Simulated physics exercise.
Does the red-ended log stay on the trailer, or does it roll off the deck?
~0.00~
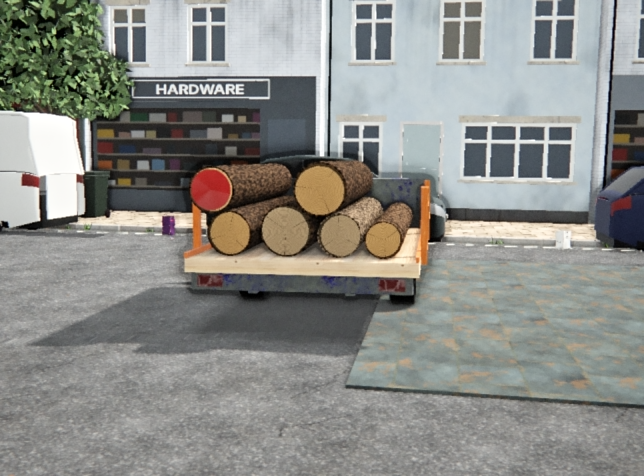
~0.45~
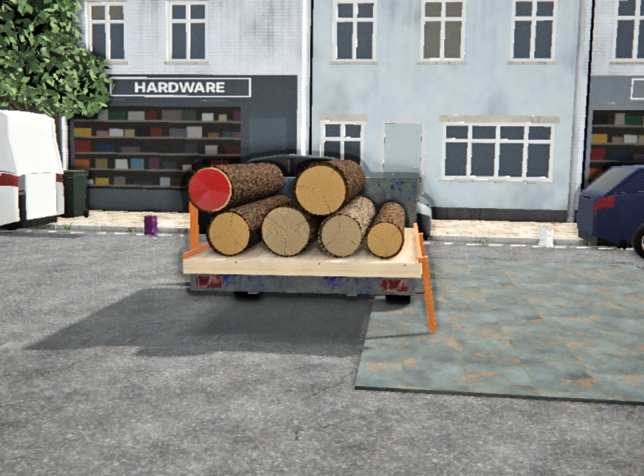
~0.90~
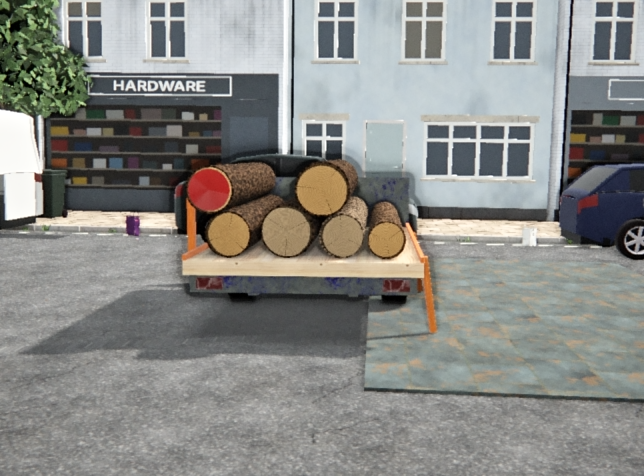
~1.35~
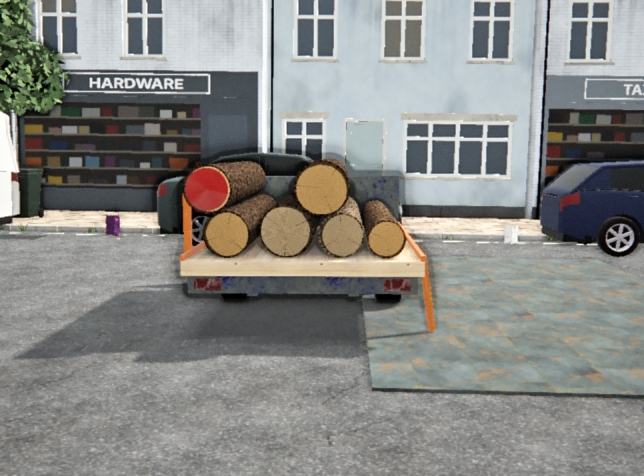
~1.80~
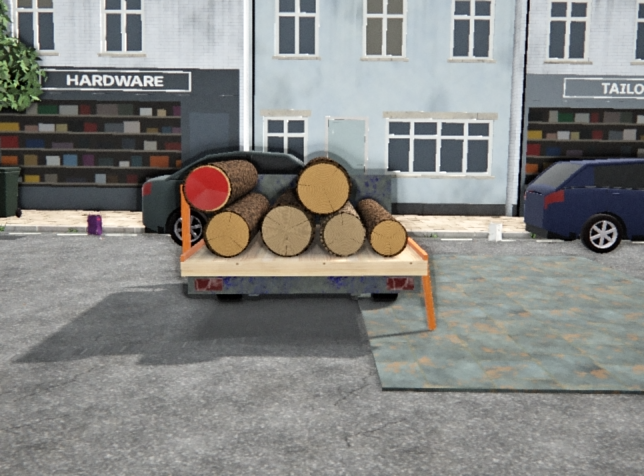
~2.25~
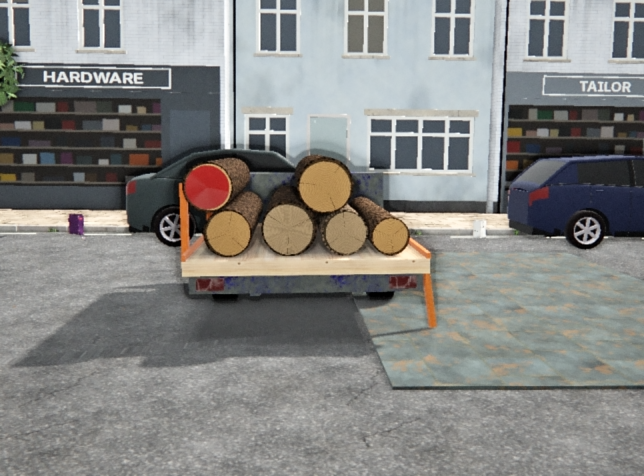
The red-ended log stays on the trailer, still resting up on the other logs at the left side.
